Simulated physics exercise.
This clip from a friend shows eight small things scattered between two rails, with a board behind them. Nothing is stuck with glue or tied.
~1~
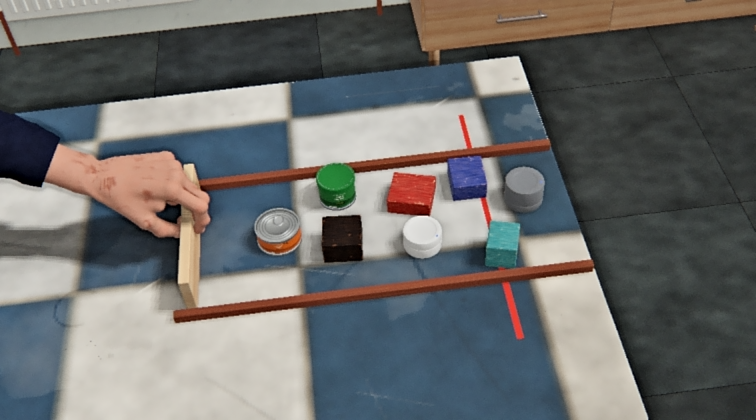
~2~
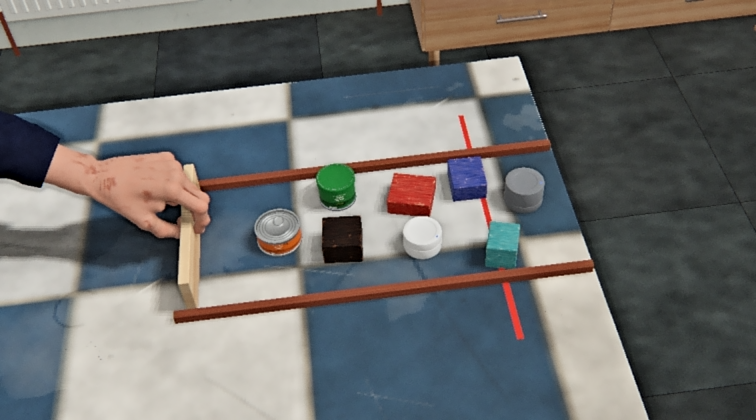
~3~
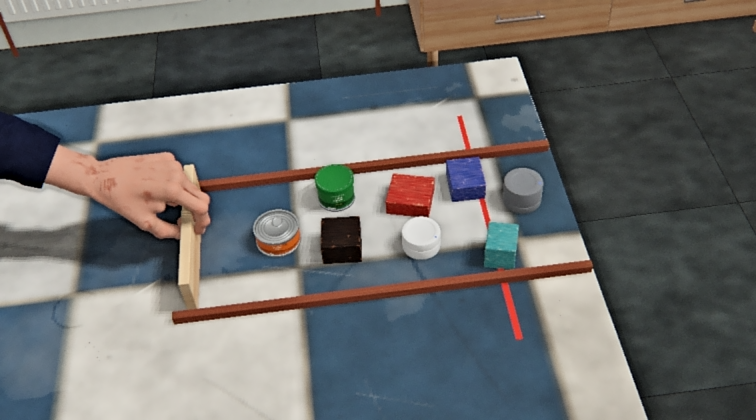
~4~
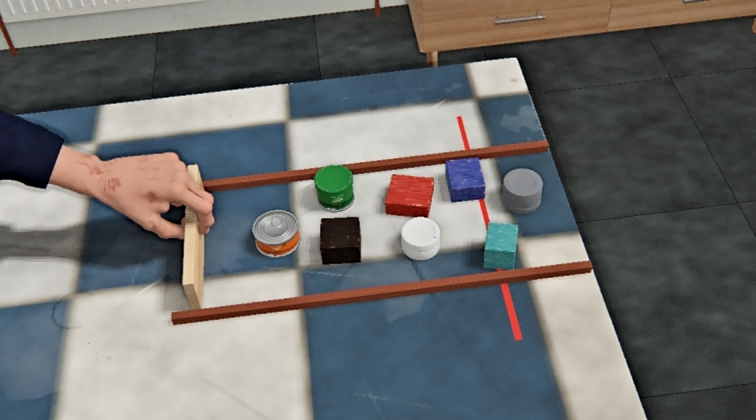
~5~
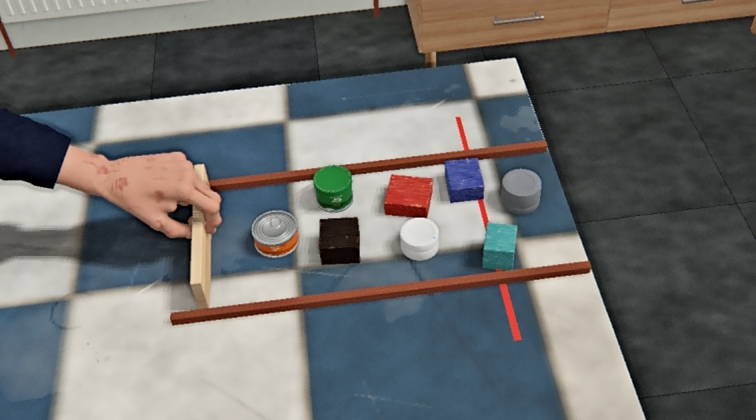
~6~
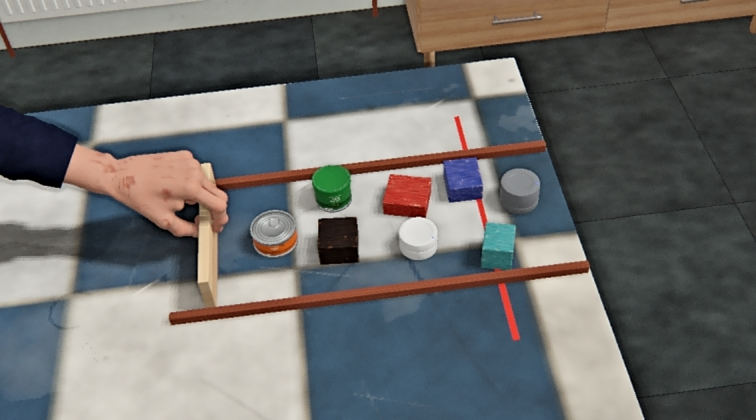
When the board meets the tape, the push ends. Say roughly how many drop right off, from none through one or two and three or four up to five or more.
Dropping off: One or two.
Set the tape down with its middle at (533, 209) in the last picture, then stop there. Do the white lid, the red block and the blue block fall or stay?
Okay, the white lid plunges, the red block plunges, and the blue block plunges.
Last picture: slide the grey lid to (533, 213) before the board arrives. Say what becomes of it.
I reckon it falls away.
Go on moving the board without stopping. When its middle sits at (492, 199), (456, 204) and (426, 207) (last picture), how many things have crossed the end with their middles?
Taking the places in turn, the counts are 2, 0 and 0.
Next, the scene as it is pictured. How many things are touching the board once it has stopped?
That would be 3 of them.
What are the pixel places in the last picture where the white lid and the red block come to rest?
White lid: About (545, 220); red block: About (531, 171).
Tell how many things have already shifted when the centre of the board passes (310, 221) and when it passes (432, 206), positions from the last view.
Moved so far: 2, then 8.
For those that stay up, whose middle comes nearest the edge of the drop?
Answer: The grey lid.
Early on, none off yet; grey lid at rest near (520, 191); turquoise block at rest near (498, 246); blue block at rest near (463, 180).
A while later, none off yet; grey lid travelled about its own width near (547, 196); turquoise block travelled about its own width near (521, 247); blue block travelled about its own width near (525, 171).
Finally, the number that fall off is one or two; lost, blue block.
